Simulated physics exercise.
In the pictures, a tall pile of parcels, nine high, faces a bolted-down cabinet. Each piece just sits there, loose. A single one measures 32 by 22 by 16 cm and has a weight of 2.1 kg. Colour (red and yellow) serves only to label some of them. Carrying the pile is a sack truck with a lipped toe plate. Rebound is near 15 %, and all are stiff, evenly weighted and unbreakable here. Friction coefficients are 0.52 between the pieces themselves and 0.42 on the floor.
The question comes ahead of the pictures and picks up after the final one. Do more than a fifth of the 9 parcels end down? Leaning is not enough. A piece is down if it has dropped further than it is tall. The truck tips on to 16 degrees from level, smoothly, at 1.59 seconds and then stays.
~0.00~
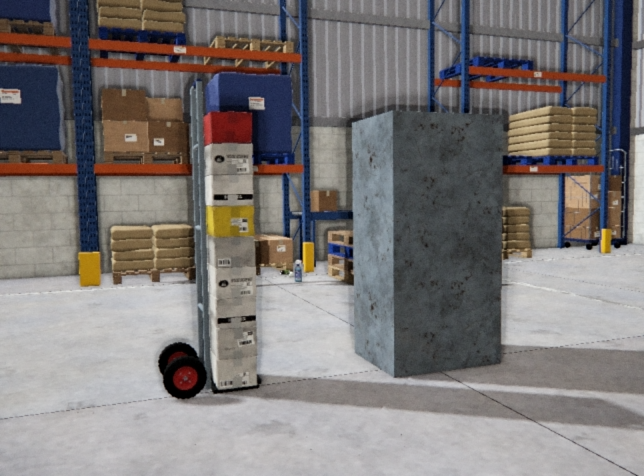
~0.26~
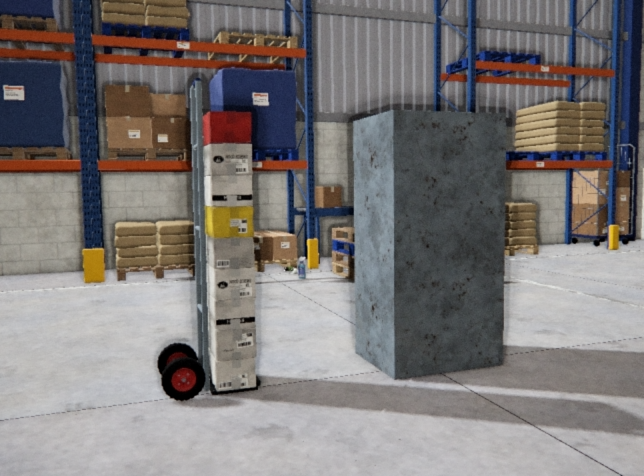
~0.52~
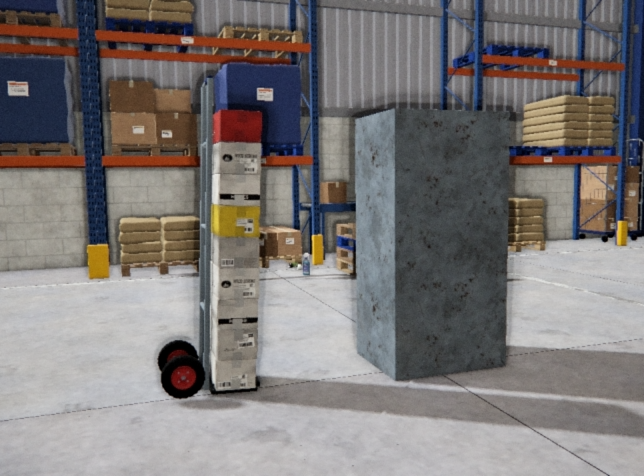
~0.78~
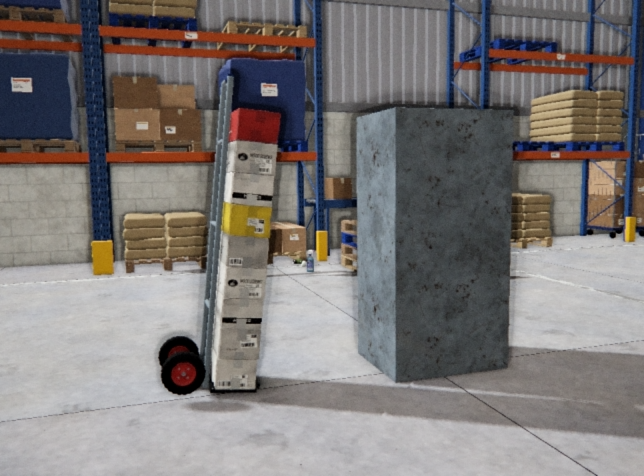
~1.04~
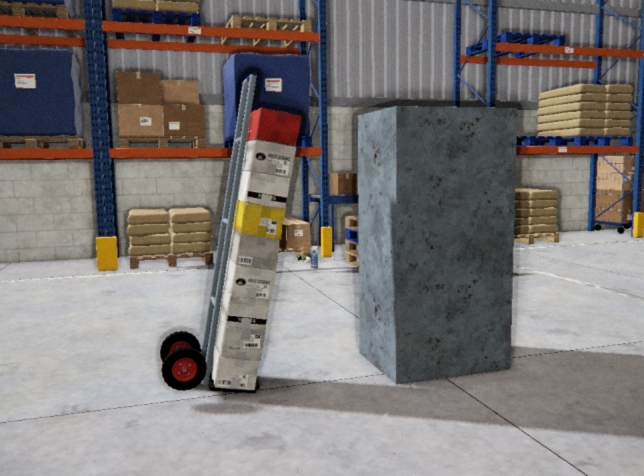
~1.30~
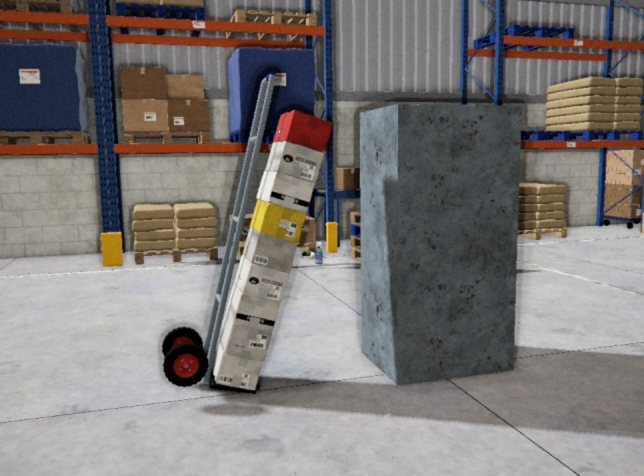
Fallen pieces: Shy of a fifth.
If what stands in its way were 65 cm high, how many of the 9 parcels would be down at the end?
In that case 5.
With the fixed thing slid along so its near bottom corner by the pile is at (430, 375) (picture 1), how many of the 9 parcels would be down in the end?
That would give 4.
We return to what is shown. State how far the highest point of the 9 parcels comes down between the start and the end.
The top ends up some 10 cm lower.
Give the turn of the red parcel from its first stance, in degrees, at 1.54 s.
About 30 degrees.
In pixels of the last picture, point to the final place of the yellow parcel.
At about (333, 241).
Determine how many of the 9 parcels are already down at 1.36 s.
I count 0 at that moment.
Around 1.36 s, none of the 9 parcels down, 9 disturbed; red parcel tipped 20°; yellow parcel tipped 20°.
Around 1.44 s, none of the 9 parcels down, 9 disturbed; red parcel tipped 24°, 7 cm lower; yellow parcel tipped 24°.
Around 1.54 s, none of the 9 parcels down, 9 disturbed; red parcel tipped 30°, 13 cm lower; yellow parcel tipped 30°, 6 cm lower.
Around 1.76 s, none of the 9 parcels down, 9 disturbed; yellow parcel tipped 37°, 11 cm lower; red parcel tipped 29°, 13 cm lower.
Finally (2.6 s), none of the 9 parcels down, 9 disturbed; yellow parcel tipped 40°, 14 cm lower; red parcel tipped 24°, 13 cm lower. That is 0 per cent. Seen by the last camera, middles, yellow parcel near (333, 241), red parcel near (356, 150).
